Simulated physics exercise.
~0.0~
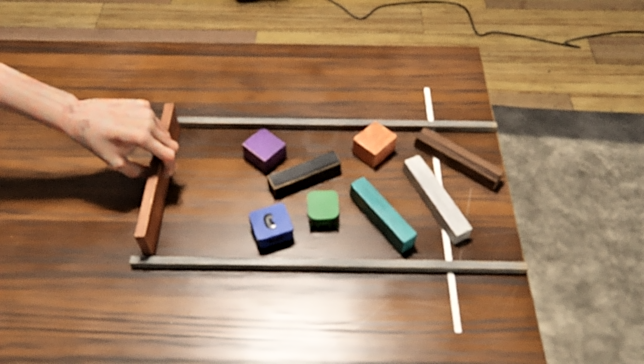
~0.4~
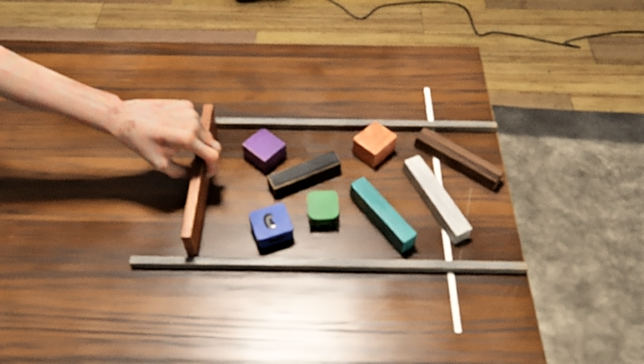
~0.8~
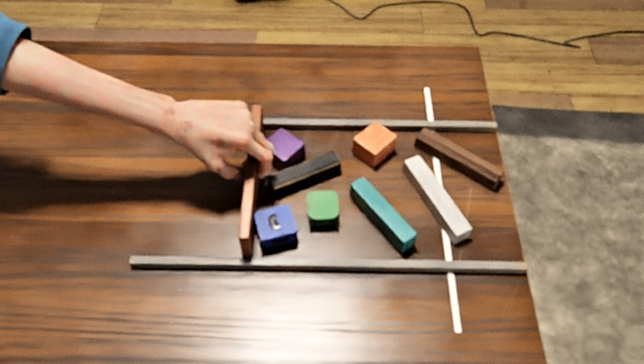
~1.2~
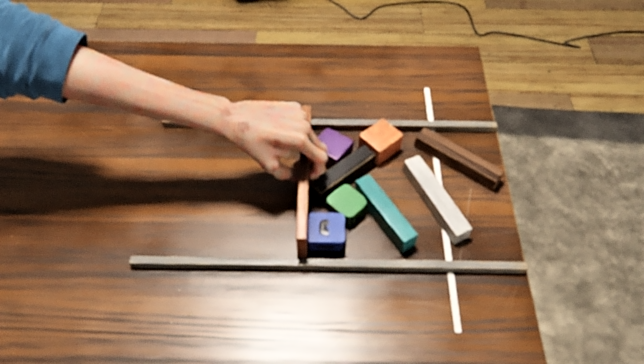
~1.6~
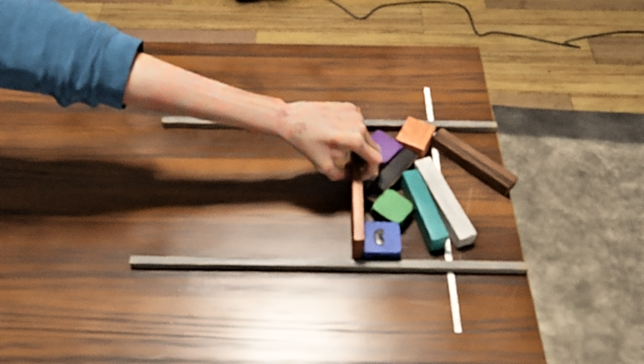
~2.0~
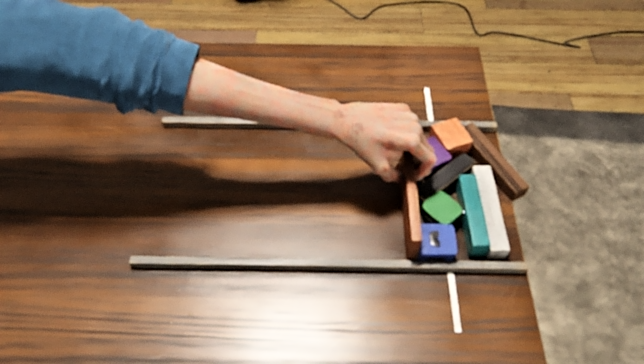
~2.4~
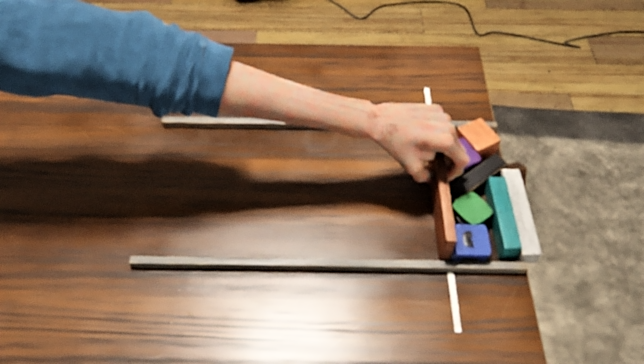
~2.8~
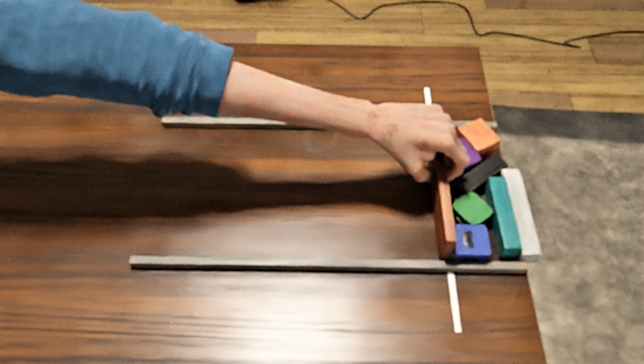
The clip shows a hand sliding an upright board rightward along a channel on a wooden table, bunching colored blocks and bars toward the end until the brown stick tips over the edge and drops from view, while the rest stay packed together as the board stops.
